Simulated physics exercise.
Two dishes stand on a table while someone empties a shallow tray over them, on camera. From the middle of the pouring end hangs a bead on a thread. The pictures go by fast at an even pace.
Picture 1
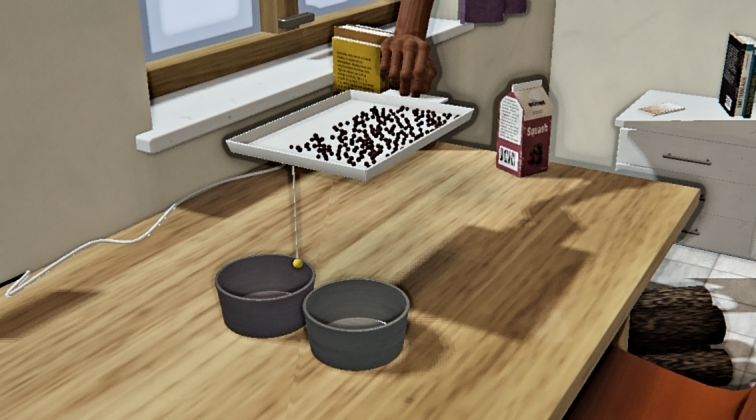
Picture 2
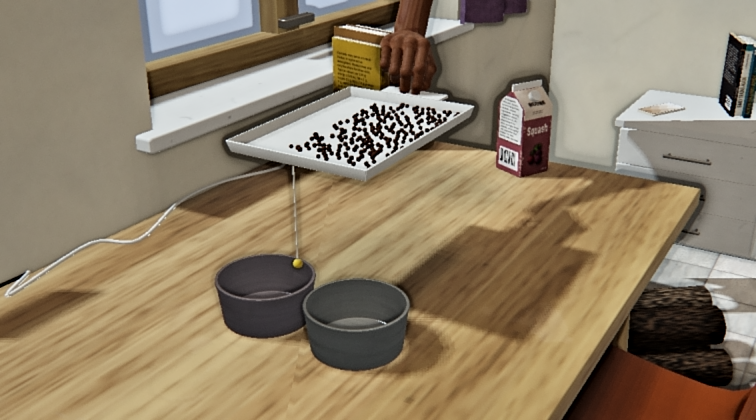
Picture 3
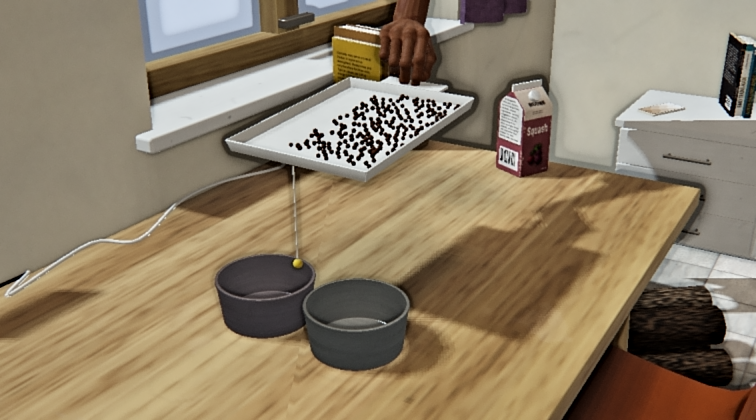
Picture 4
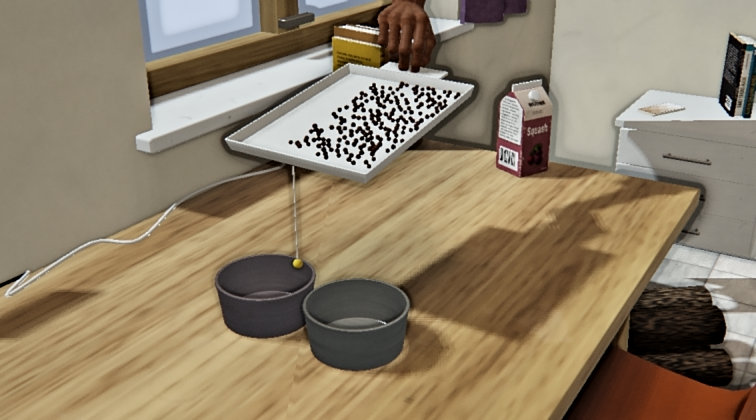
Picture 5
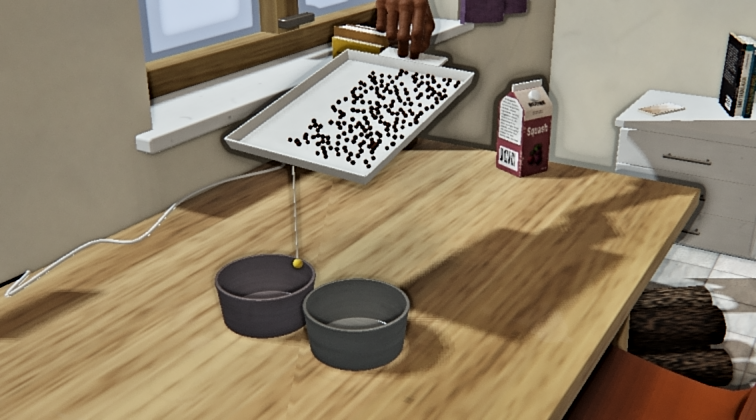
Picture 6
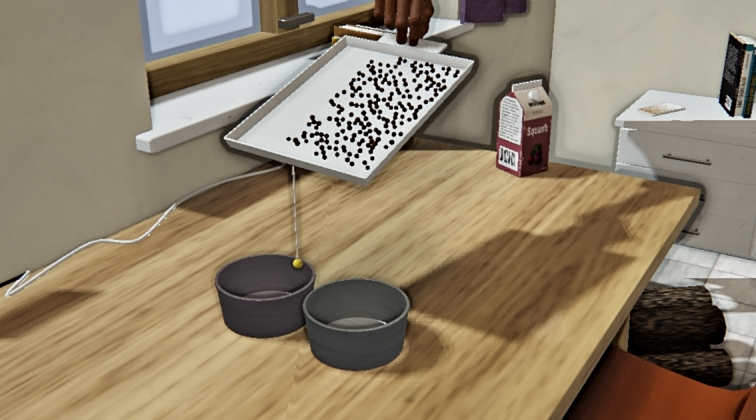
In the video, a hand raises the far end of a white tray scattered with small dark berries above two dark dishes on a wooden table, gradually steepening its slant, while a yellow bead hangs still on a thread.
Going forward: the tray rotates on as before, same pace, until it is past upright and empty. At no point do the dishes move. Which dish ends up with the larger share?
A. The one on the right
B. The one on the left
A, the one on the right.
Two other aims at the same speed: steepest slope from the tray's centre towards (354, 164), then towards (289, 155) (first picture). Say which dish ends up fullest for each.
Results - the dish on the right side first, the dish on the left side second.
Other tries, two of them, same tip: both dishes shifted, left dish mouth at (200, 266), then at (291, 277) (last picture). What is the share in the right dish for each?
Roughly 30% on the first try and 60% on the second.
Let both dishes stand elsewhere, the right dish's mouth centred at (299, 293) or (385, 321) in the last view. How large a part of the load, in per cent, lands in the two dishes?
First try: Around 40 percent; second try: Around 80 percent.
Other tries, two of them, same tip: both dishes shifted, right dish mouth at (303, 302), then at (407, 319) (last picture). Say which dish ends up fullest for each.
Case one: The dish at right. Case two: The dish at left.
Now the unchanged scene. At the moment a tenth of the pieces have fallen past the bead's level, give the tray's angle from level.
Near 60 degrees.
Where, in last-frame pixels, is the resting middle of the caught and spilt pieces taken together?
It settles centred around (348, 344).
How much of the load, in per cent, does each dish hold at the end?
0 % left, 90 % right.
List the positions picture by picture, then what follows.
Corners of the pouring end (231, 140) and (365, 168), level; middle of the load (379, 133), allspice berries; left dish (235, 313); right dish (328, 344); bead on its thread (298, 264), in the first picture.
Corners of the pouring end (231, 140) and (365, 169), level; middle of the load (379, 131), in the second picture.
Corners of the pouring end (230, 139) and (365, 170), tipped barely, lowest at the right corner; middle of the load (379, 126), in the third picture.
Corners of the pouring end (230, 138) and (365, 172), tipped a little, lowest at the right corner; middle of the load (379, 119), in the fourth picture.
Corners of the pouring end (229, 138) and (364, 173), tipped a little, lowest at the right corner; middle of the load (378, 112), in the fifth picture.
Corners of the pouring end (229, 137) and (364, 175), tipped clearly, lowest at the right corner; middle of the load (377, 107); left dish (235, 313); right dish (328, 344), in the sixth picture.
Just after the last frame, tray tipped steeply; the larger part on the tray; about a tenth in the right dish; just a few outside both; roughly a quarter in the air.
A moment on, tray tipped right over; roughly a third on the tray; roughly a third in the right dish; just a few in the left dish; about a tenth outside both; roughly a quarter in the air.
Further on, tray tipped past a quarter turn; the larger part in the right dish; just a few in the left dish; about a tenth outside both.
When it is over, tray tipped past a quarter turn; the larger part in the right dish; just a few in the left dish; about a tenth outside both.
